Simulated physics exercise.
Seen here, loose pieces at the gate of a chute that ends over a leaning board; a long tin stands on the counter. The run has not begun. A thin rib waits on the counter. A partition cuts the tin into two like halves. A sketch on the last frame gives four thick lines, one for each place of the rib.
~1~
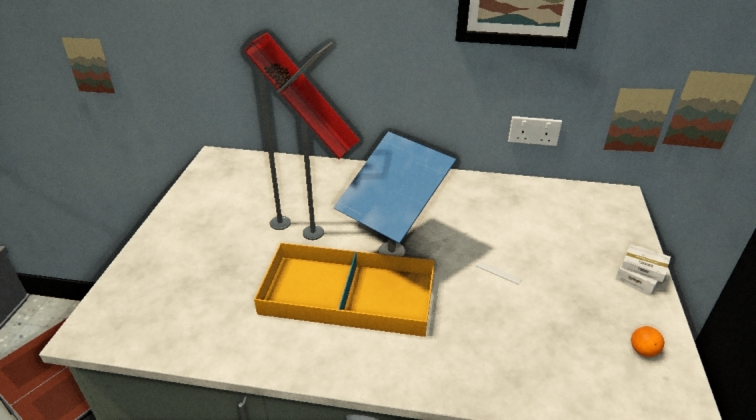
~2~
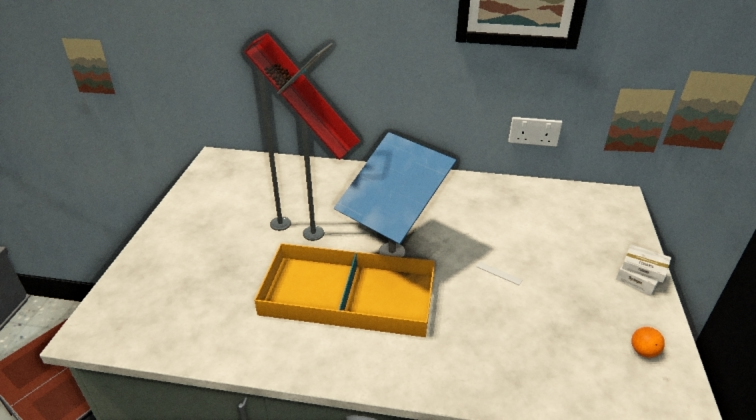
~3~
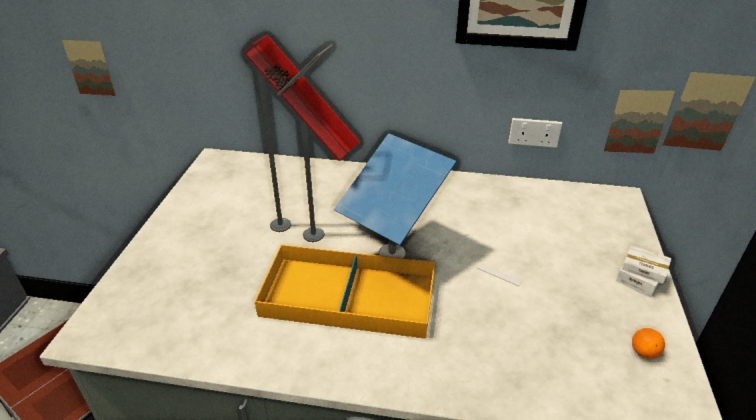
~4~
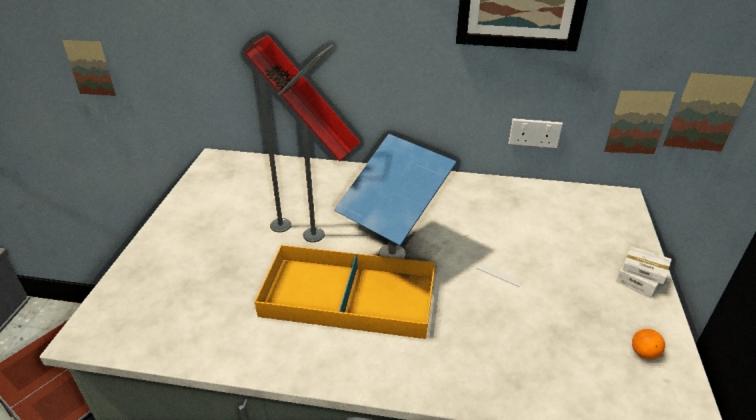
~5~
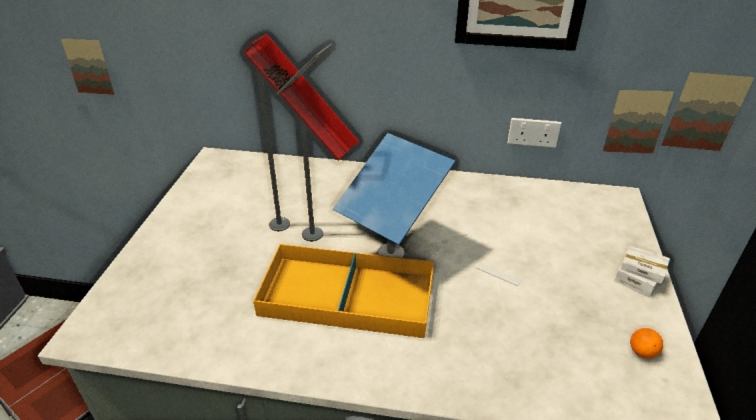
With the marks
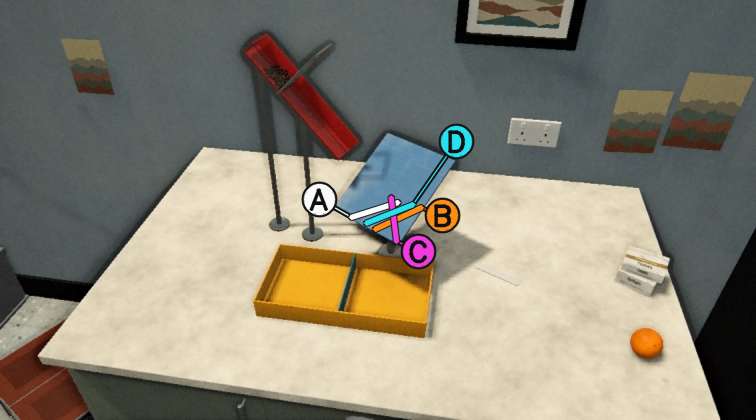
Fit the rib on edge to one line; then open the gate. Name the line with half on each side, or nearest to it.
It is B.
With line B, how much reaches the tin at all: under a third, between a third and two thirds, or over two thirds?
Over two thirds.
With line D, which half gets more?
More lands on the left.
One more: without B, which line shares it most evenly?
It is C.
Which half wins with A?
More lands on the left.
On the marked copy, line A from (397, 202) to (351, 217); line B from (421, 207) to (375, 229); line C from (391, 197) to (396, 241); line D from (412, 204) to (366, 223).
If A is chosen, of what is caught, nearly all in the left half, a small part in the right.
If B is chosen, of what is caught, about two thirds in the left half, about a third in the right.
If C is chosen, of what is caught, about a quarter in the left half, most in the right.
If D is chosen, of what is caught, nearly all in the left half, a small part in the right.
